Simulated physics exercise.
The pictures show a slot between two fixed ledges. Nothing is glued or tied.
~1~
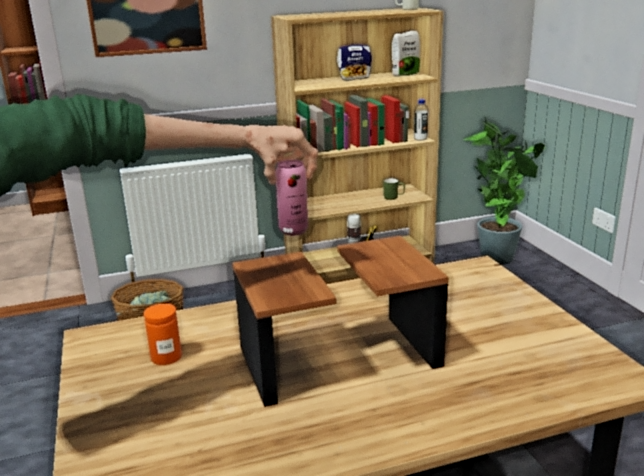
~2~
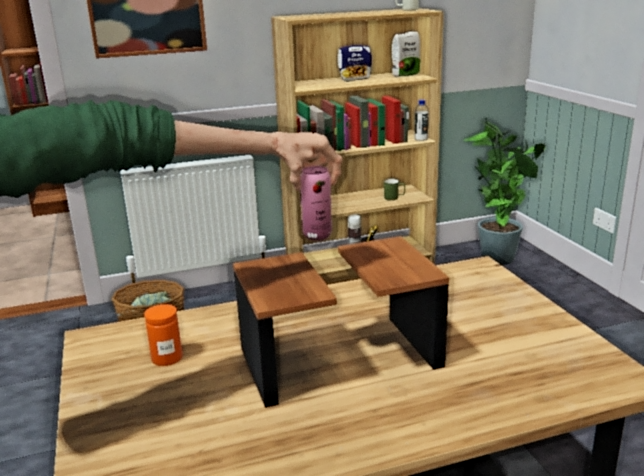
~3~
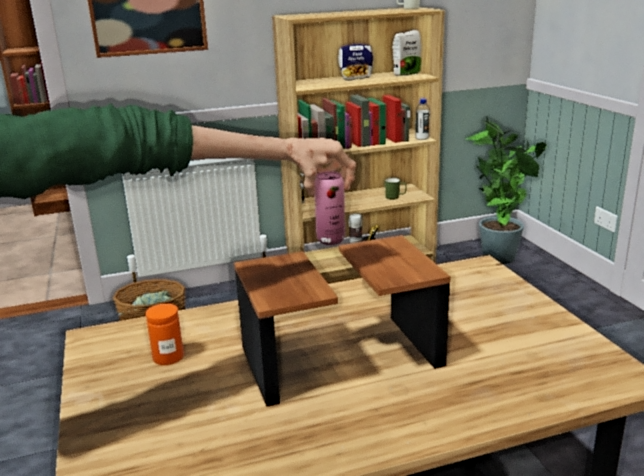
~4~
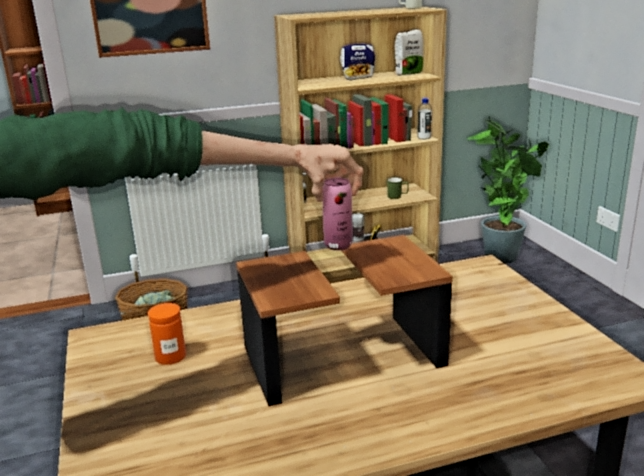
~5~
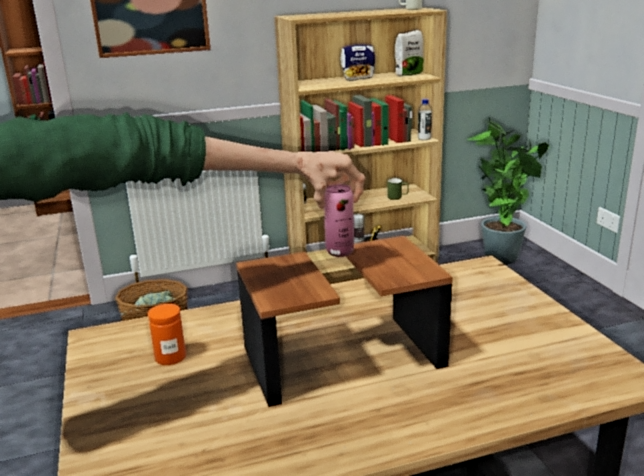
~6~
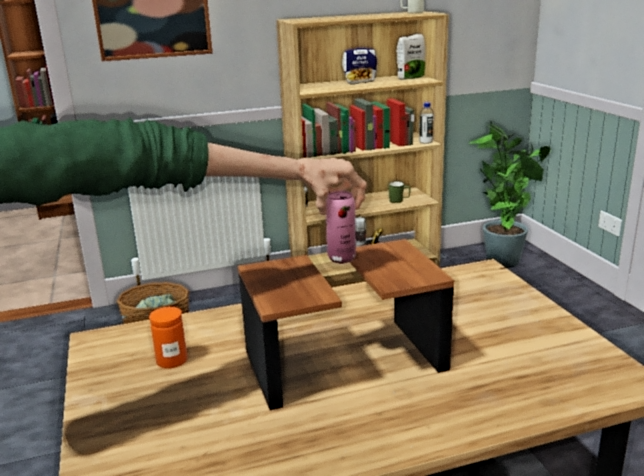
In a living room, a hand in a green sleeve carried a pink can rightward above a wooden table, then lowered it slightly over the gap between two small raised platforms while an orange jar sat nearby.
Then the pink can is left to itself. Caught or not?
Outcome: The can goes down the gap.
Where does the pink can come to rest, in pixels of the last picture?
Around (344, 333).
Then, 0.20 s past the last view, pink can displaced about its own width near (342, 250).
Then, 0.30 s past the last view, pink can displaced well along near (343, 312).
Then, 0.50 s past the last view, pink can displaced well along near (344, 333).
Finally, moved from the start, pink can; orange jar still in place. Final places as the last picture's camera would see them, pink can near (344, 333). The can reaches the table.
